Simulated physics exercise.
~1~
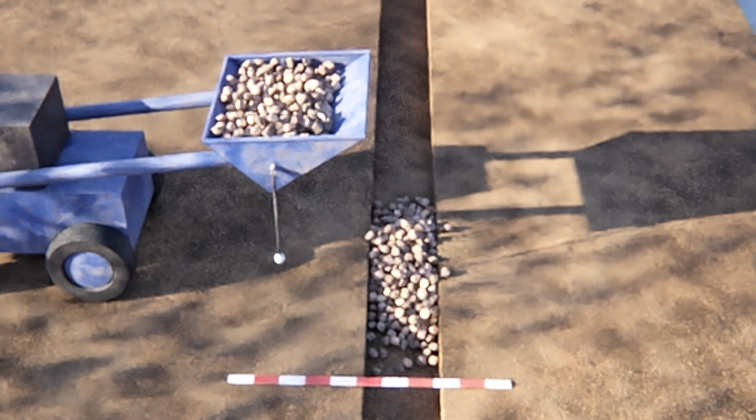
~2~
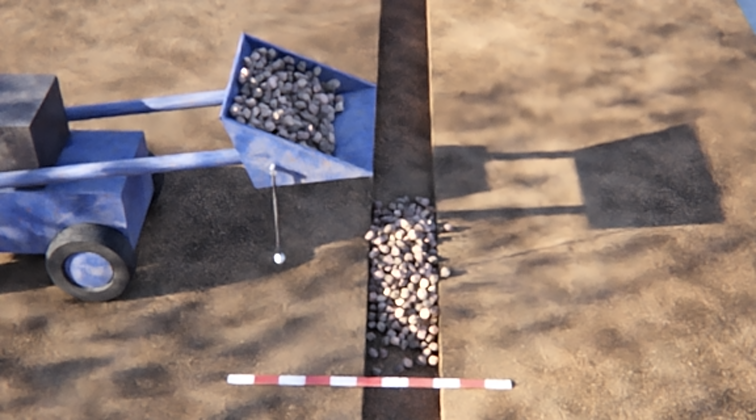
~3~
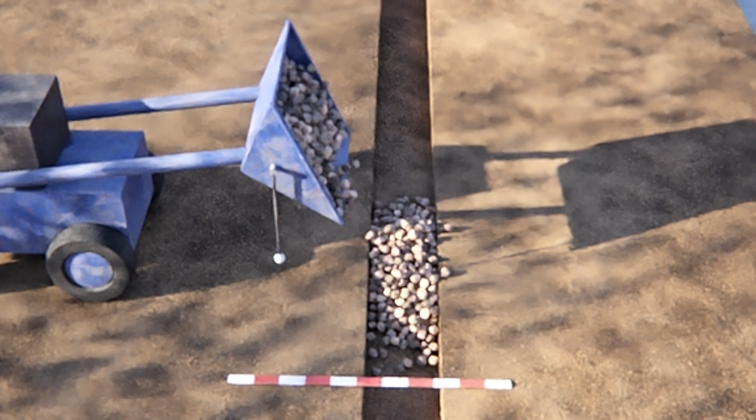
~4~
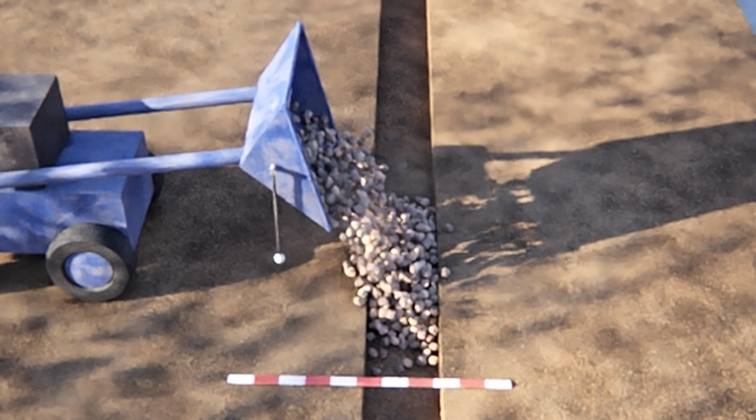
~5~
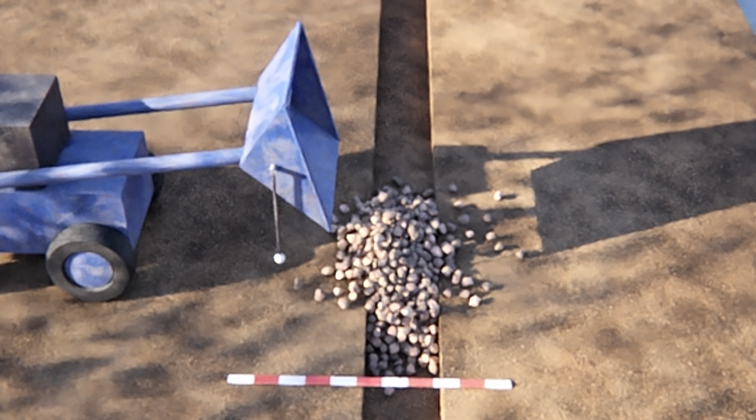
A blue bucket on a wheeled machine tipped to the right and poured its load of pale stones onto the earlier pile in a narrow trench, ending up empty and still tilted, with the stones heaped in the trench and some scattered on both sides.
